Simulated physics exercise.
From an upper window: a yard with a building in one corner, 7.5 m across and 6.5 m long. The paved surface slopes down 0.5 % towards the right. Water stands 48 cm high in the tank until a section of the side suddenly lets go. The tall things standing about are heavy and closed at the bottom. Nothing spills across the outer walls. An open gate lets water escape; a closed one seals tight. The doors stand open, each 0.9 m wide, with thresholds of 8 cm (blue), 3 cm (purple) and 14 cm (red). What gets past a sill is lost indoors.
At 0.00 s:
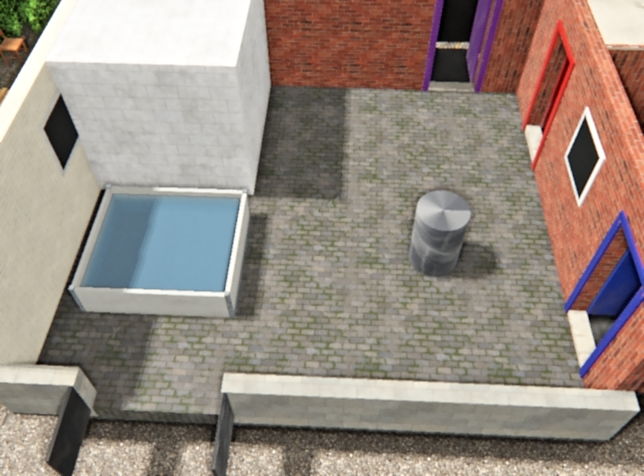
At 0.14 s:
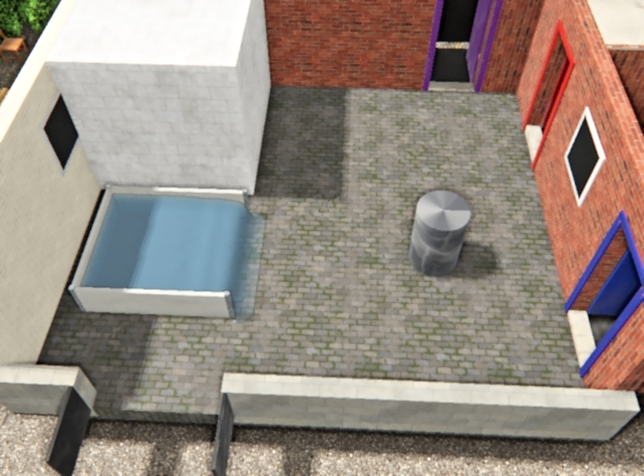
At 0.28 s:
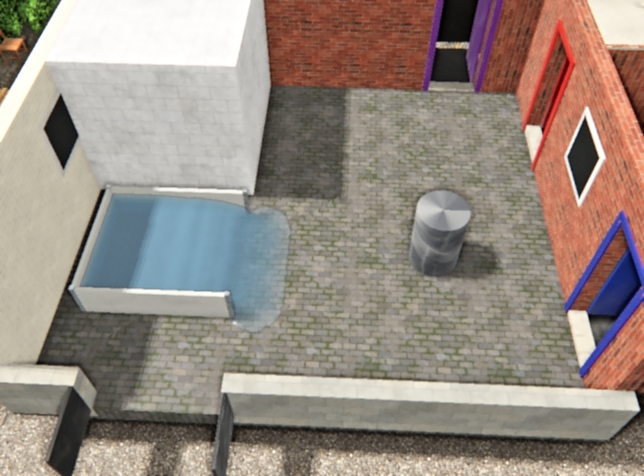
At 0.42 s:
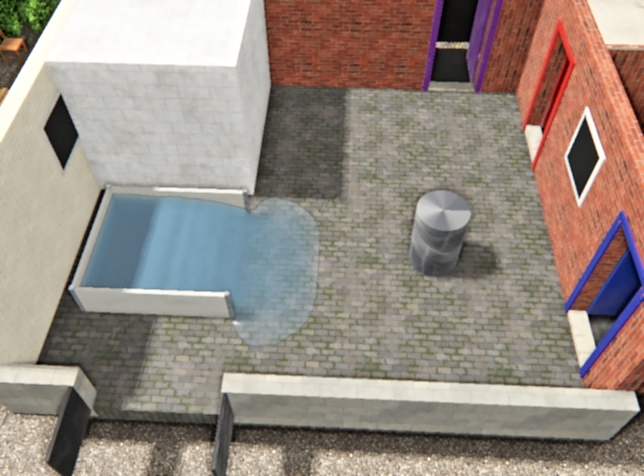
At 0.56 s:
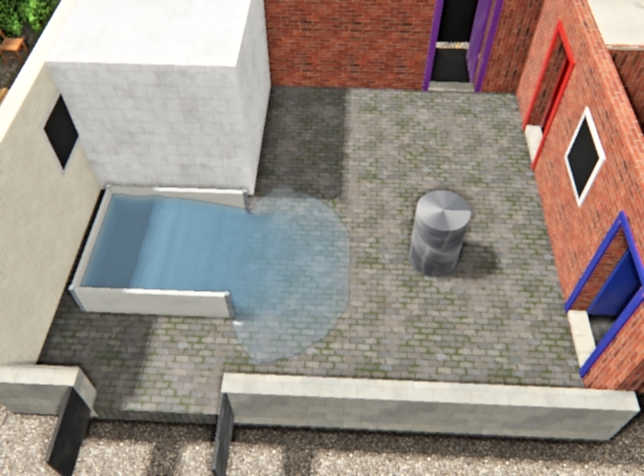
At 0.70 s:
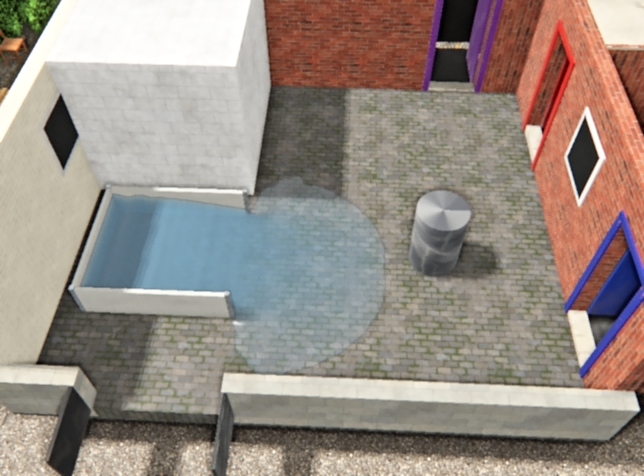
The clip shows a walled, paved yard with a tank of still water beside a white building; the tank's right side opens, and water pours out, spreading rightward across the paving in a widening rounded sheet towards a metal cylinder.
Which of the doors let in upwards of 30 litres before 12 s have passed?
Within that time: At the blue door it passes the limit; at the purple door it exceeds the limit; at the red door it keeps below the limit.
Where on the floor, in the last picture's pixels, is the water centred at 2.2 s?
Near (299, 267).
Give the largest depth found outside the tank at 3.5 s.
Roughly 28 cm.
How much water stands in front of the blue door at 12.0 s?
Some 4.5 cm.
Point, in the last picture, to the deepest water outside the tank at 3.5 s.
Near (545, 412).
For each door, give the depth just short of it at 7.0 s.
Depths in cm: Blue 10, purple 10, red 9.
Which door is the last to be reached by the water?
It is the purple one.
After 1.4 s water covers 35 % of the floor and is deepest (22 cm) near (401, 261); blue door not reached, purple door not reached, red door not reached.
After 2.2 s water covers 50 % of the floor and is deepest (25 cm) near (401, 261); blue door 13 cm at the sill, 3 L in, purple door not reached, red door not reached.
After 3.5 s water covers 65 % of the floor and is deepest (28 cm) near (545, 412); blue door 21 cm at the sill, 56 L in, purple door not reached, red door 15 cm at the sill, 0 L in.
After 7.0 s water covers 70 % of the floor and is deepest (12 cm) near (518, 113); blue door 10 cm at the sill, 138 L in, purple door 10 cm at the sill, 54 L in, red door 9 cm at the sill, 1 L in.
After 12.0 s water covers 90 % of the floor and is deepest (8 cm) near (357, 126); blue door 5 cm at the sill, 141 L in, purple door 6 cm at the sill, 133 L in, red door 7 cm at the sill, 1 L in.
